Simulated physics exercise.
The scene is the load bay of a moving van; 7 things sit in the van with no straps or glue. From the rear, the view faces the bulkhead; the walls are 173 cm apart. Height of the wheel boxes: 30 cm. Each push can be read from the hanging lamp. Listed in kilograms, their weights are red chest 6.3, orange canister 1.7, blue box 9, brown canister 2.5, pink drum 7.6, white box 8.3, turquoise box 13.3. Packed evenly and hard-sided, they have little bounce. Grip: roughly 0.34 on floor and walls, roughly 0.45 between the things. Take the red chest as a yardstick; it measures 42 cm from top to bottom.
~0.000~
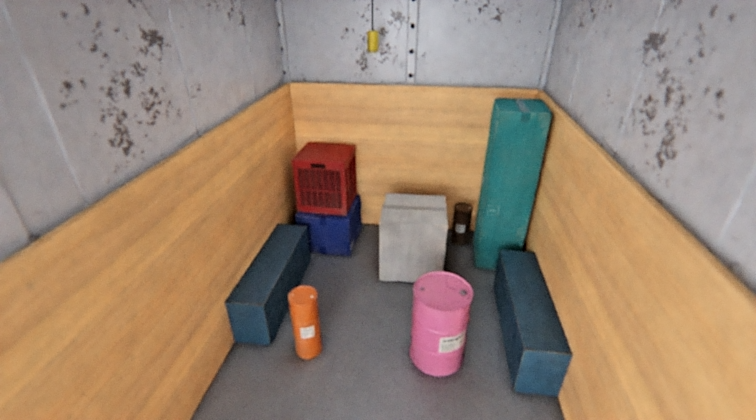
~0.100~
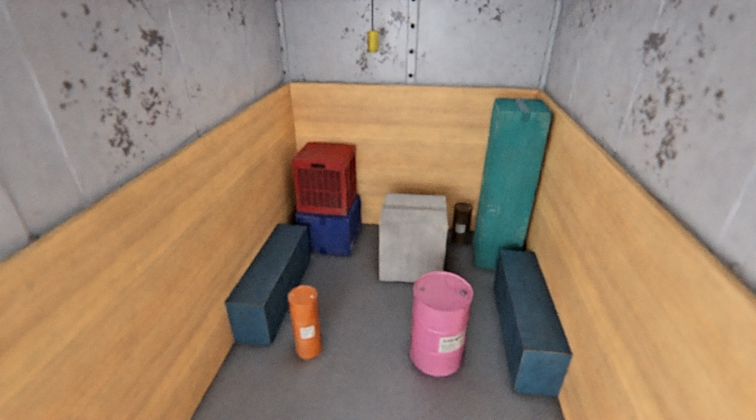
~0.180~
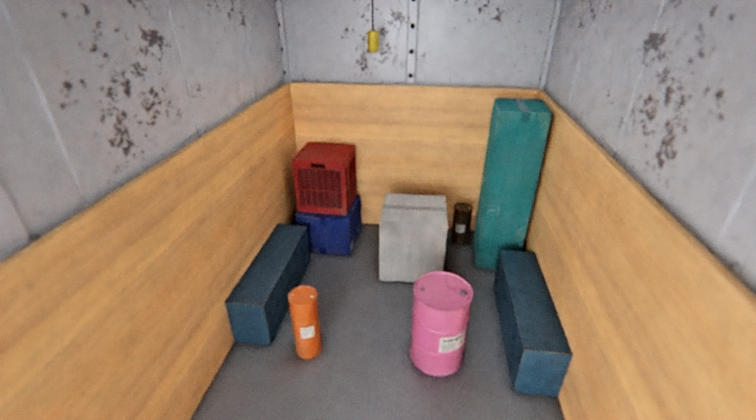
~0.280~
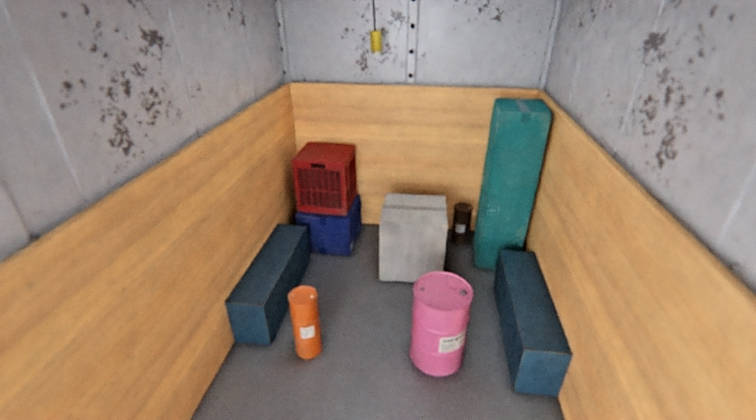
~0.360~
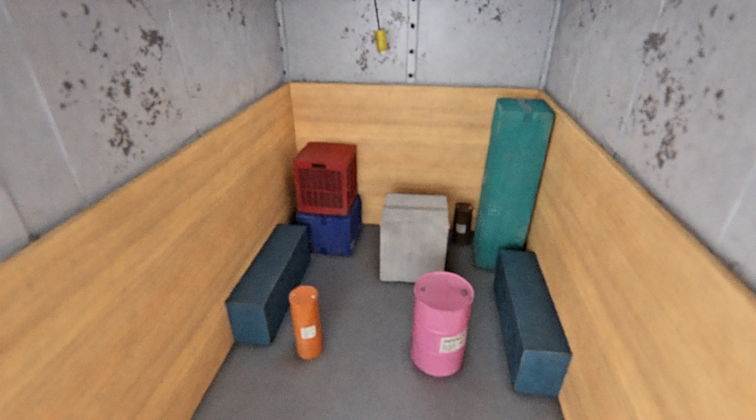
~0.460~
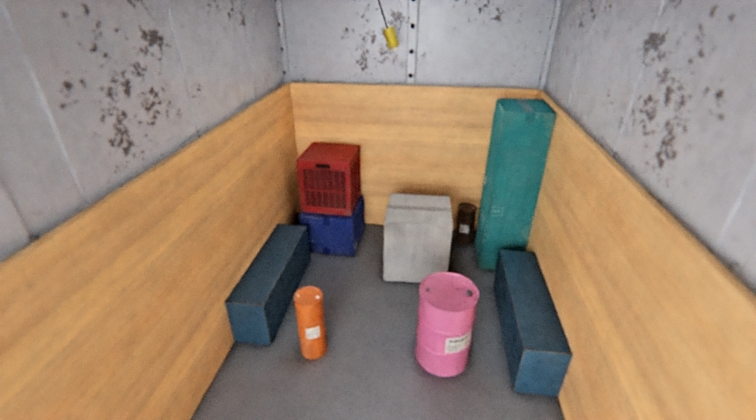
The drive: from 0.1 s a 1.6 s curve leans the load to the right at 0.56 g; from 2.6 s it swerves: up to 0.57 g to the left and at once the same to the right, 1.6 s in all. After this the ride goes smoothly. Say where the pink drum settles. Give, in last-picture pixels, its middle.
(485, 328).
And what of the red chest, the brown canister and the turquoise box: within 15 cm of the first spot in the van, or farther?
In short, the red chest leaves its position, the brown canister stays close to home, the turquoise box stays close to home.
By 0.76 s, force 0.56 g right; pink drum 23 cm from its spot near (485, 328); orange canister 23 cm from its spot; red chest 26 cm from its spot.
By 1.06 s, force 0.56 g right; pink drum 23 cm from its spot near (485, 328); orange canister tilted 38°; red chest 55 cm from its spot.
By 3.16 s, force 0.34 g left; pink drum 17 cm from its spot near (474, 327); orange canister on its side; red chest 47 cm from its spot.
By 3.86 s, force 0.48 g right; pink drum 14 cm from its spot near (467, 327); orange canister on its side; red chest 38 cm from its spot.
When it is over (4.7 s), lying over in the van, orange canister; not toppled but over 15 cm from the start, red chest, blue box, pink drum and white box; the other 2 within 15 cm of the start. In the last view, pink drum near (485, 328).
